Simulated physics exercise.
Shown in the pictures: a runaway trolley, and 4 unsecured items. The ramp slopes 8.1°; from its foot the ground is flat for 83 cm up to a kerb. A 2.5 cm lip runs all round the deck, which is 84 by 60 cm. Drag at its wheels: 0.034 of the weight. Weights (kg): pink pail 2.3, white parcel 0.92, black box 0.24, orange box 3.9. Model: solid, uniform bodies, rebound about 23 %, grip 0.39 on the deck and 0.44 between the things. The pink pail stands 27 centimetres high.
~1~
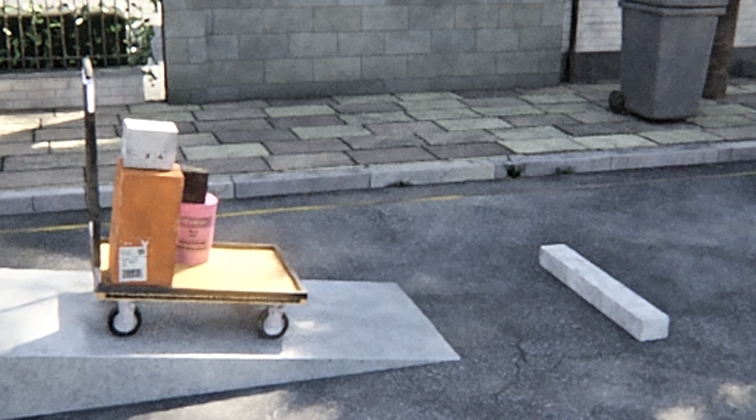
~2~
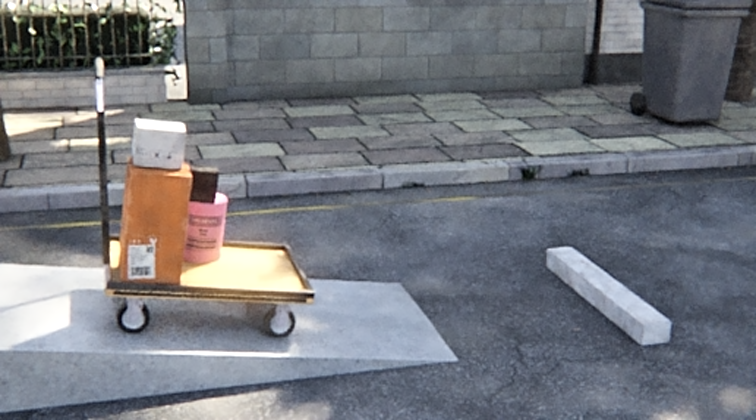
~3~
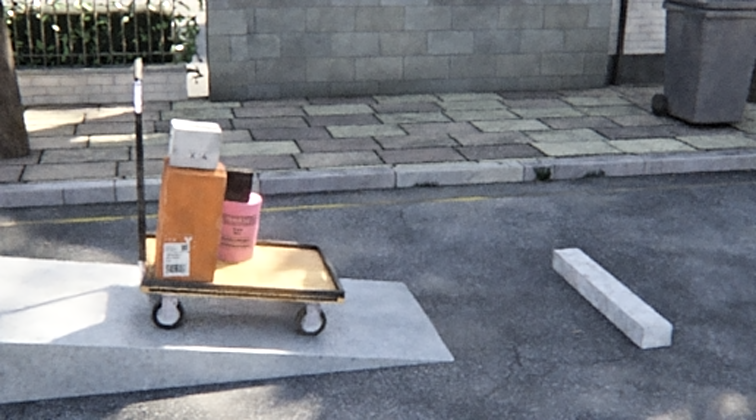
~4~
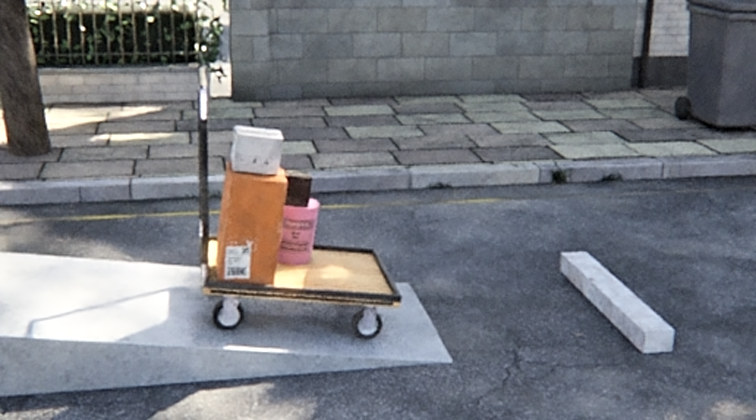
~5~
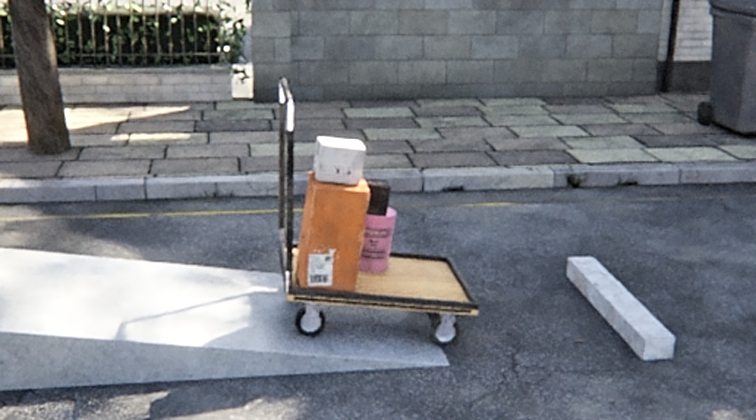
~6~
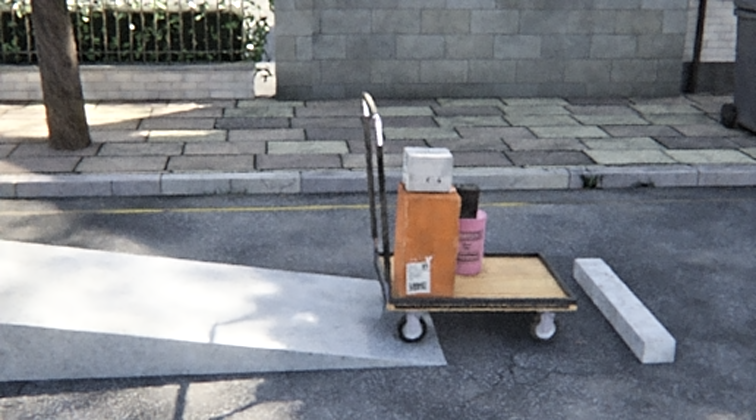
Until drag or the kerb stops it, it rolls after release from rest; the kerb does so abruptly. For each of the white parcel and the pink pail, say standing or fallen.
In order: The white parcel stands. The pink pail stands.
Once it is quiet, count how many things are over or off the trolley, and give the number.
That makes 0.
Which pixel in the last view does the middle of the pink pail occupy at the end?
It stops at about (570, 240).
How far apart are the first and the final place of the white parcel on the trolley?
Net shift near 22 cm.
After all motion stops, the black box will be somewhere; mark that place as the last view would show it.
Resting point, approx. (578, 201) px.
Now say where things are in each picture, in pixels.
In the first frame, 151 cm left to run; white parcel (149, 145); pink pail (190, 228).
In the second frame, 147 cm left to run; black box (203, 184); orange box (154, 222).
In the third frame, 133 cm left to run; black box (237, 184); orange box (189, 221).
In the fourth frame, 108 cm left to run; black box (296, 188); orange box (250, 224).
In the fifth frame, 73 cm left to run; black box (375, 197); orange box (332, 233).
In the sixth frame, 29 cm left to run; white parcel (427, 170); pink pail (463, 241).
Then, 0.30 s on from there, trolley at the kerb; white parcel moved 9 cm near (513, 172); pink pail moved 9 cm near (544, 241); black box moved 9 cm.
Then, 0.40 s on from there, trolley at the kerb; white parcel moved 18 cm near (533, 172); pink pail moved 17 cm near (560, 240); black box moved 18 cm.
In the end, not toppled but over 10 cm from the start, pink pail, white parcel, black box and orange box. At the end, from the last picture's camera, white parcel near (544, 172), pink pail near (570, 240).
